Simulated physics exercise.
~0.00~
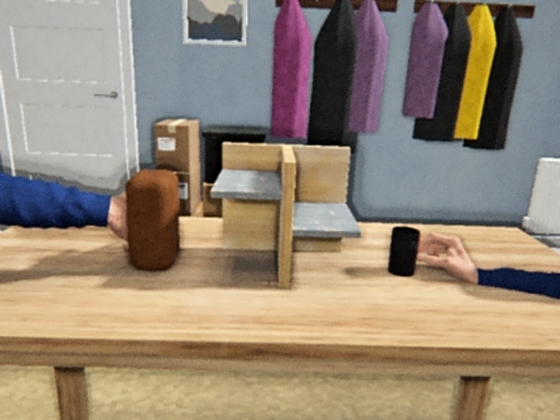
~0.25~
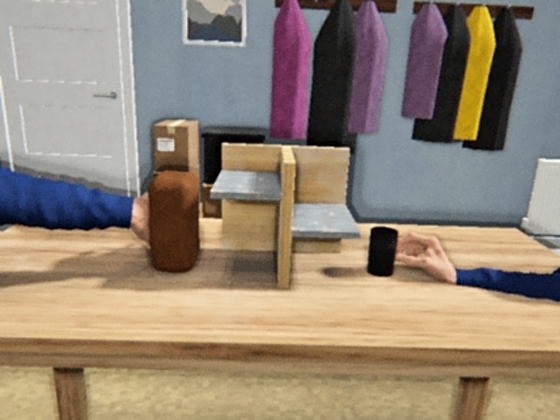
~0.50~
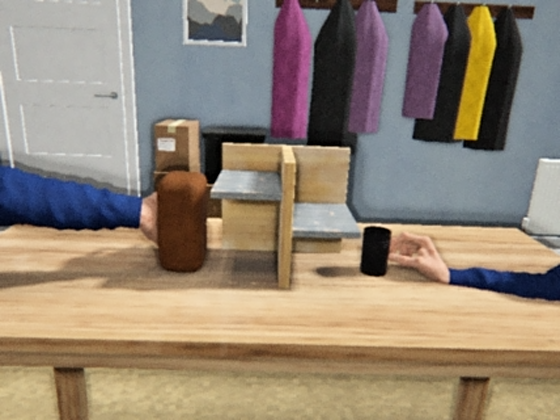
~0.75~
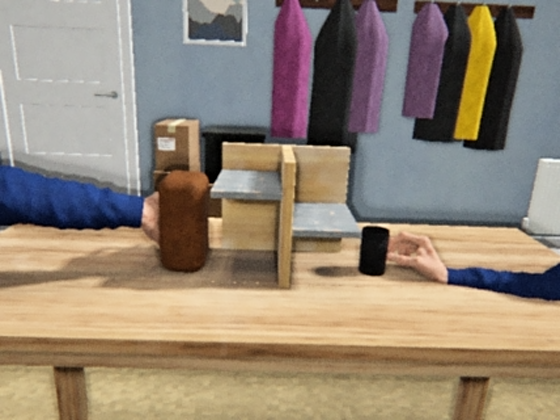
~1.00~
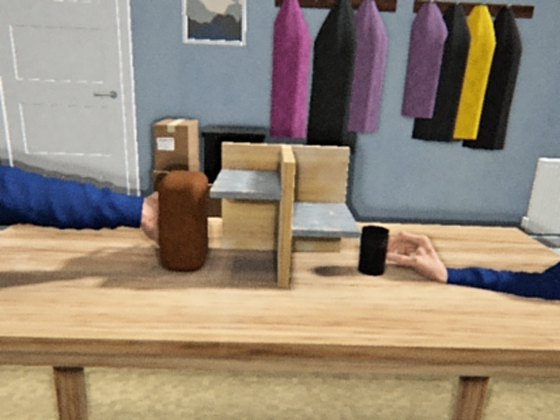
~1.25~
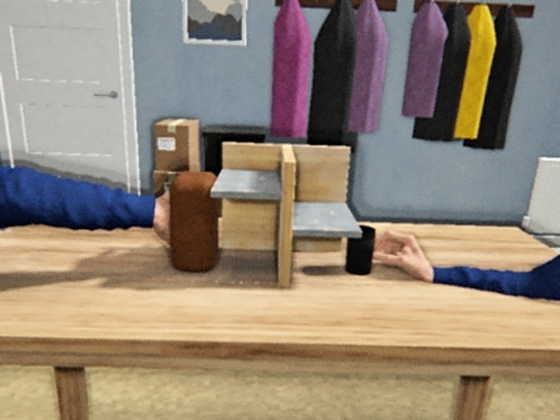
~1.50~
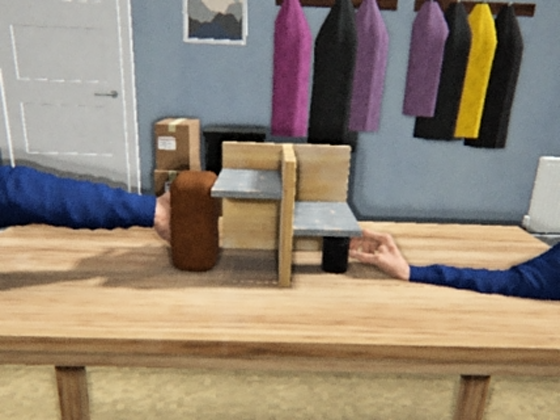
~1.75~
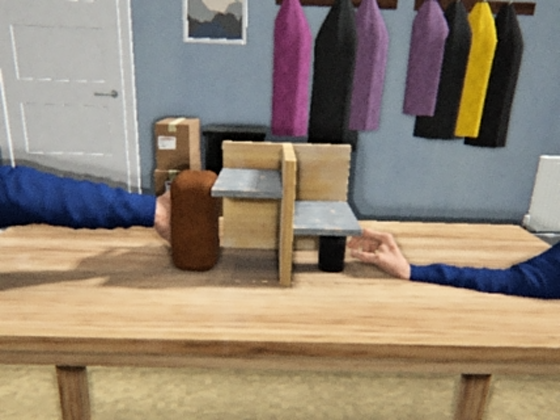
Two blue-sleeved hands push objects toward a small wooden shelf with grey ledges on either side of an upright divider, standing on a pale wood table. The slightly swaying view faces a blue-grey wall with a white door and a row of purple, black and yellow coats. From the left, a hand slides a tall brown loaf rightward, while the right hand slides an upright black beaker leftward. Both pause briefly, then move on to the shelf. The loaf stops against the left ledge's edge, and the beaker slips beneath the lower right ledge and rests there.
